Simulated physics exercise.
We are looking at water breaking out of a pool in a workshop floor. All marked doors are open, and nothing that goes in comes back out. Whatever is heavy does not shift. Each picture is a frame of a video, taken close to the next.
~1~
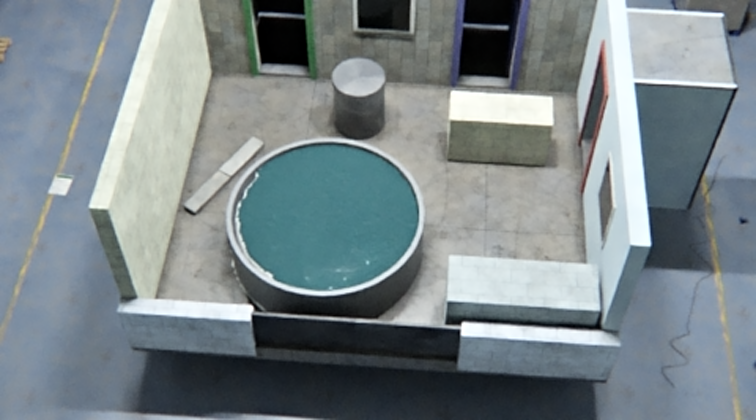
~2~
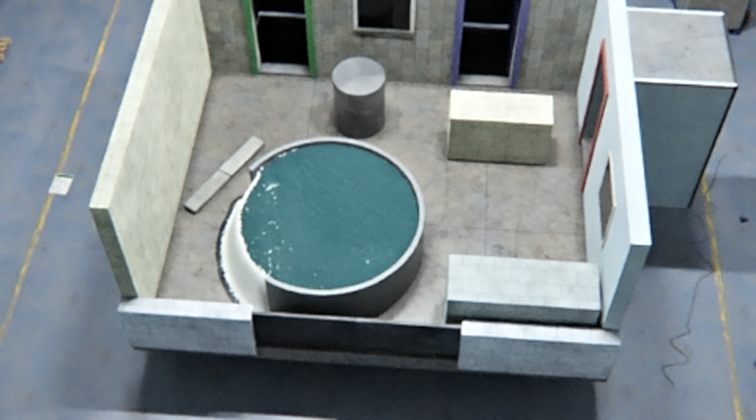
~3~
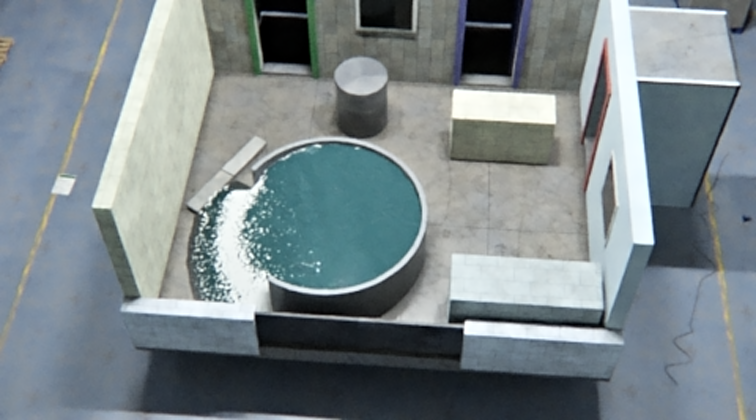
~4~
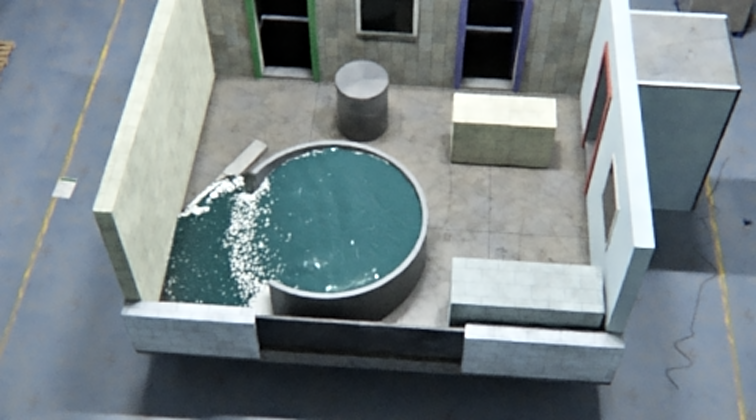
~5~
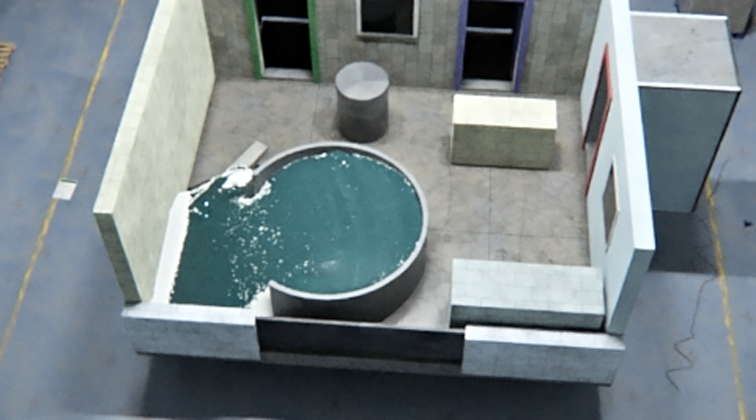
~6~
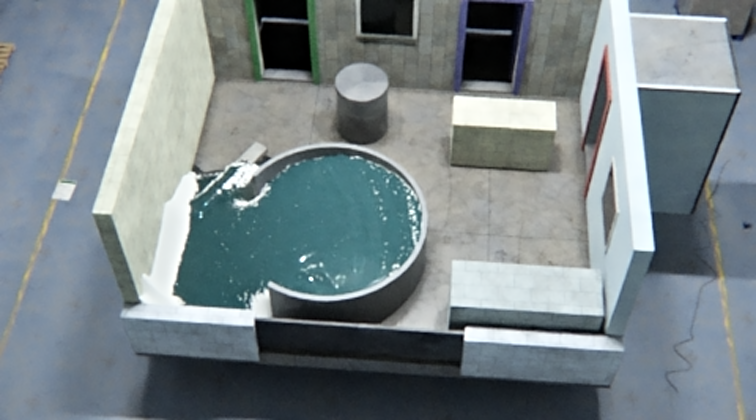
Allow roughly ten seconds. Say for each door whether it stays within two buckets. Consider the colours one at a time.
I expect the red door to stop at two buckets or less; I expect the green door to go past two buckets; I expect the blue door to go past two buckets.
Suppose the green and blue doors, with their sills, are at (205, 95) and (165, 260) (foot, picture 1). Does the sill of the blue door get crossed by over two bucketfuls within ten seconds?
The blue one is over.
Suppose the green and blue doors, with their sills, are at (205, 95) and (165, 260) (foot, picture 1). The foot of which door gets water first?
I'd name the blue one.
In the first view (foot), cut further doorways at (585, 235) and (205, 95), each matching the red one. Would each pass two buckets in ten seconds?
Stays within it; exceeds it.
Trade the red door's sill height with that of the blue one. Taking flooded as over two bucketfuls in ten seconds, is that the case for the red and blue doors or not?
As for the doors, the red door overshoots and the blue door comes in short.
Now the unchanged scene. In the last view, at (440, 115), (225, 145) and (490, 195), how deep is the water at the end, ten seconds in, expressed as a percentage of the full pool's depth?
Respectively near 14, 16 and 12 per cent.
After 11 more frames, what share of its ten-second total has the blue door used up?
It should be near 0 percent of the ten-second total.
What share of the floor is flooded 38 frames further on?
Close to 90 %.
A moment on, water covers 30 % of the floor; the red door not reached, the green door not reached, the blue door not reached.
Next, water covers 40 % of the floor; the red door not reached, the green door under two buckets in, the blue door not reached.
Then, water covers 70 % of the floor; the red door not reached, the green door far over two buckets in, the blue door wet at the sill, nothing in.
Later, water covers 90 % of the floor; the red door wet at the sill, nothing in, the green door far over two buckets in, the blue door wet at the sill, nothing in.
In the end, water covers 100 % of the floor; the red door wet at the sill, nothing in, the green door far over two buckets in, the blue door over two buckets in.
